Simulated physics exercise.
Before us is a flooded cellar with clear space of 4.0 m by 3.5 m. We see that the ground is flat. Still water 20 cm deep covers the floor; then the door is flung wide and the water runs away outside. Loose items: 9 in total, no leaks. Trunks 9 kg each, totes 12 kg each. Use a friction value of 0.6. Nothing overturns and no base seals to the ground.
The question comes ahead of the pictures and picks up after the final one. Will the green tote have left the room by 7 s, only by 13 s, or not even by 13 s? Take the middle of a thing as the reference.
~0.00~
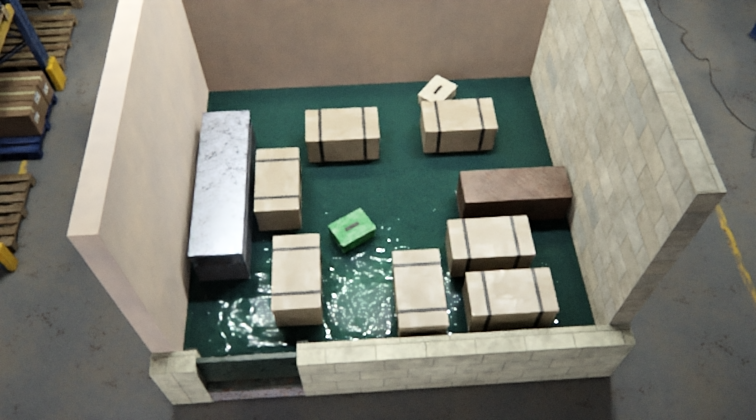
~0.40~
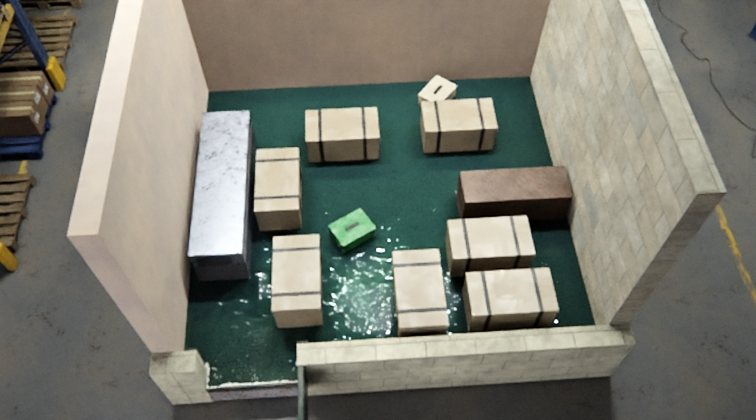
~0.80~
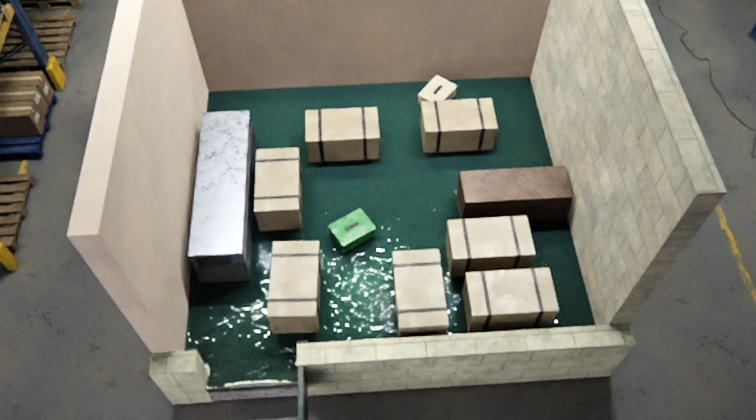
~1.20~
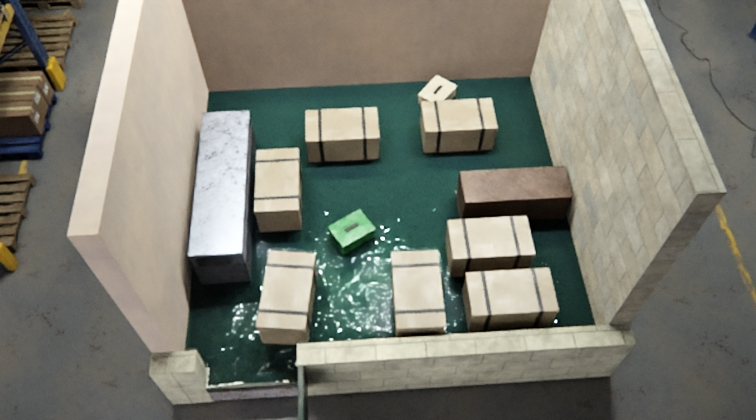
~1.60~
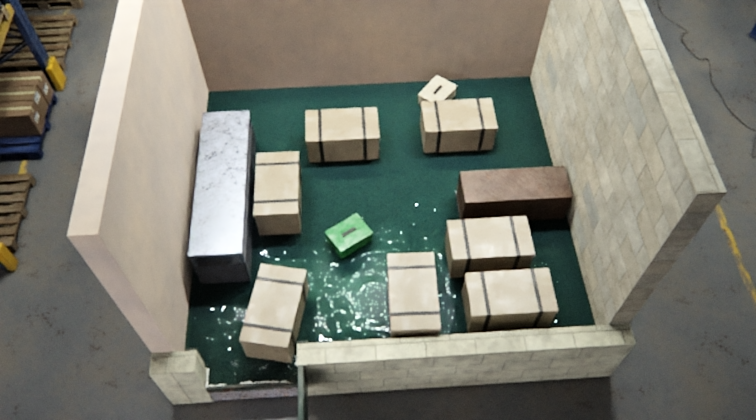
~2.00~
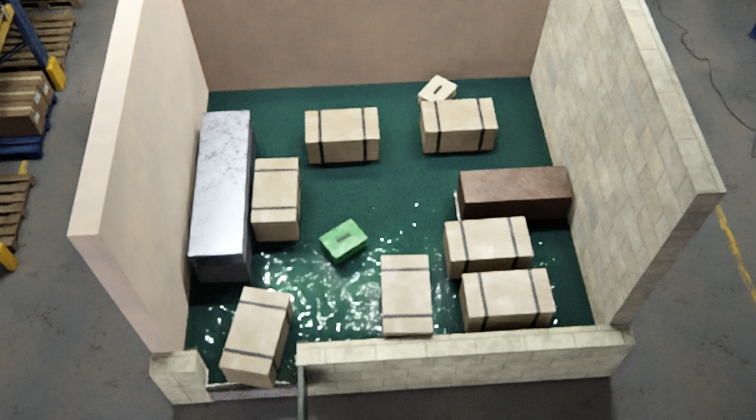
It is out already by the earlier time.
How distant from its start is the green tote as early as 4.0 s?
80 cm, give or take.
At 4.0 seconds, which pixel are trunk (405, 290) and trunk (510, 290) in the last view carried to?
Near (355, 297) and (484, 298).
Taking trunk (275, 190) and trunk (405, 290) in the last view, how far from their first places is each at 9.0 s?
Answer, in order asked: 100 cm, 100 cm.
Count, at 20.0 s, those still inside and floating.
The count is 5.
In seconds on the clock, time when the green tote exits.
Around 5.5 s.
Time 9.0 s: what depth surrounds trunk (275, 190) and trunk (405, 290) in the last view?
Depth approx. 14 cm / 12 cm.
After 4.0 s the green tote is near (303, 284), 0.8 m from its start, afloat; 1 of 9 are out; 8 afloat.
After 9.0 s the green tote has gone out (at 5.6 s); 2 of 9 are out; 7 afloat.
After 16.0 s the green tote has gone out (at 5.6 s); 3 of 9 are out; 6 afloat.
After 20.0 s the green tote has gone out (at 5.6 s); 4 of 9 are out; 5 afloat.
